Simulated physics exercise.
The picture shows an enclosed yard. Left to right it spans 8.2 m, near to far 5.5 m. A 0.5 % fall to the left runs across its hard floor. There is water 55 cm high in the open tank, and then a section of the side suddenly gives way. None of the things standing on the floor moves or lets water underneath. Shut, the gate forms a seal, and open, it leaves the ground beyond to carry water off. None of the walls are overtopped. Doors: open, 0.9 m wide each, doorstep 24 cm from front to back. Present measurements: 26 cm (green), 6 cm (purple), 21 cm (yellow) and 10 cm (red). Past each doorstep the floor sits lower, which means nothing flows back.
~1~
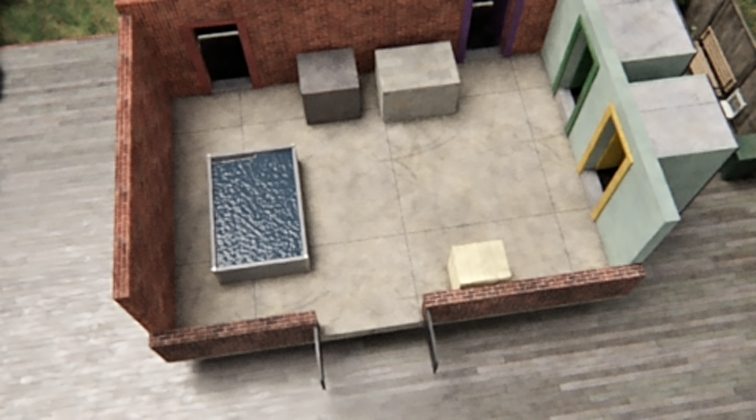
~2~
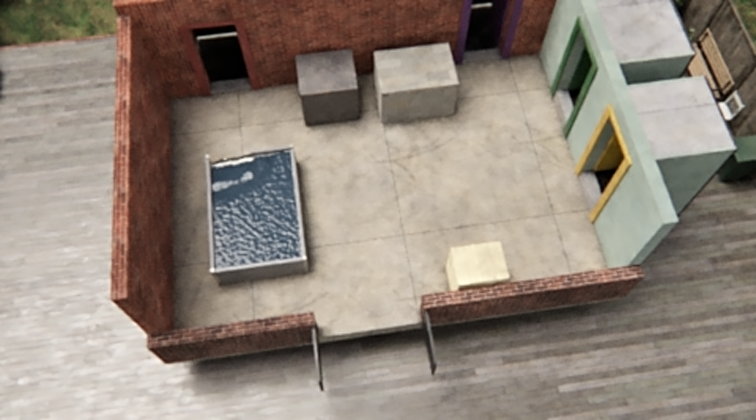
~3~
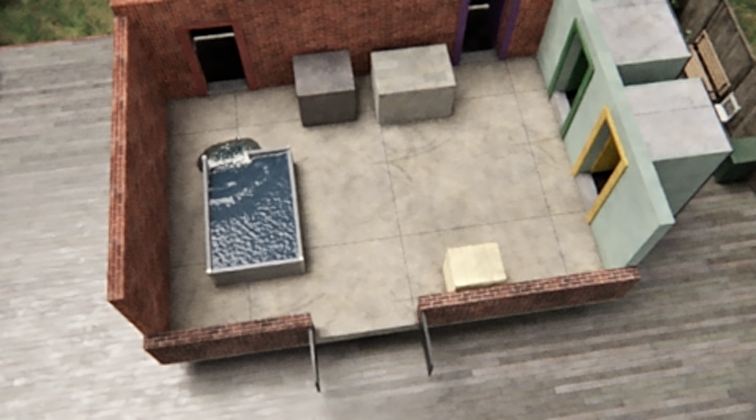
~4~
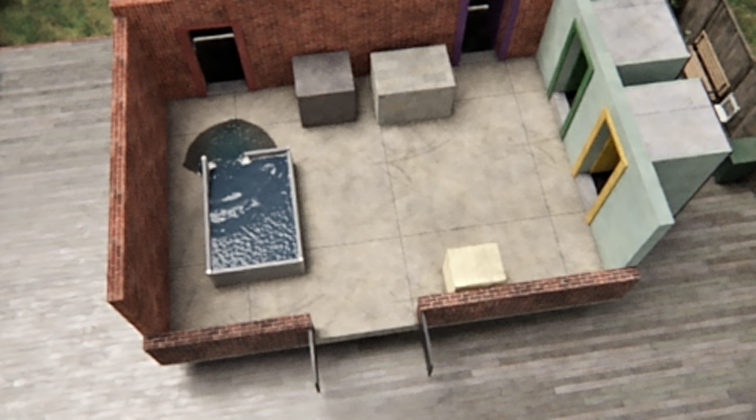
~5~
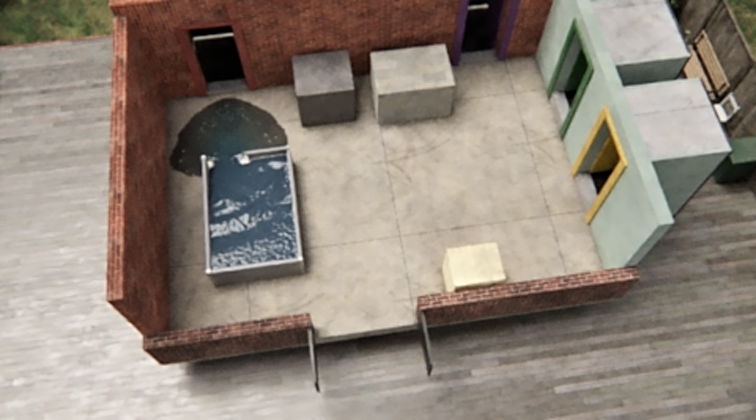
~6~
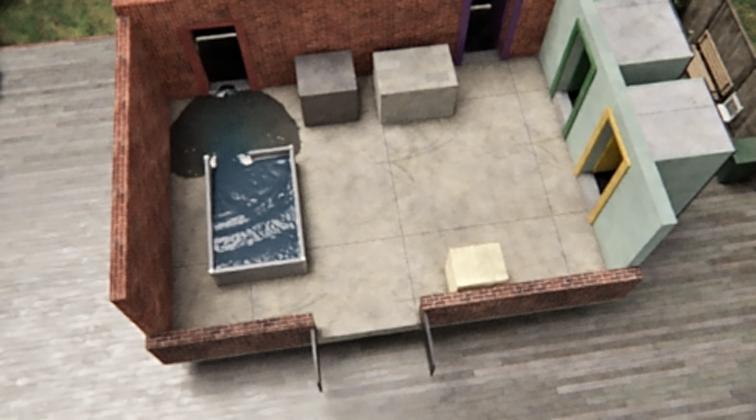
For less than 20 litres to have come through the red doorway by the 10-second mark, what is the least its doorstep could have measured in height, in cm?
25 cm or so.
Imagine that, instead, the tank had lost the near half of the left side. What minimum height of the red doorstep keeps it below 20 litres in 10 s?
In that case you'd want it roughly 11.0 cm high.
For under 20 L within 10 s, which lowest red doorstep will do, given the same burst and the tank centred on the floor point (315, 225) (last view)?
Then about 17 centimetres at the least.
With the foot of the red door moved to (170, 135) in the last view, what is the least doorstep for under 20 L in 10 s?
22 cm.
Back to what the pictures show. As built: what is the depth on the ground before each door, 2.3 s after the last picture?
Door by door, in centimetres - green 0, purple 0, yellow 0, red 25.
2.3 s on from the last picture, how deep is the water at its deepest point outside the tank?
About 25 cm.
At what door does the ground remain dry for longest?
That would be the yellow door.
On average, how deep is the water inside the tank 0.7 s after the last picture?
Close to 42 cm deep on average.
Then, 0.7 s after the last picture water covers 15 % of the floor, deepest (38 cm) near (170, 110); 20 cm at the red door, 47 litres in over its 10 cm doorstep.
Then, 2.3 s after the last picture water covers 20 % of the floor, deepest (25 cm) near (178, 102); 25 cm at the red door, 217 litres in over its 10 cm doorstep.
Then, 9.3 s after the last picture water covers 70 % of the floor, deepest (13 cm) near (170, 117); 12 cm at the red door, 380 litres in over its 10 cm doorstep.
At the red door as built, the water peaked near 30 cm, 1.5 s after the last picture.
Run again over the same 10 s with other heights there, 49 litres in over 21.5 cm, 2 litres over 29.5 cm. The limit of 20 litres is kept from about 25 cm up.
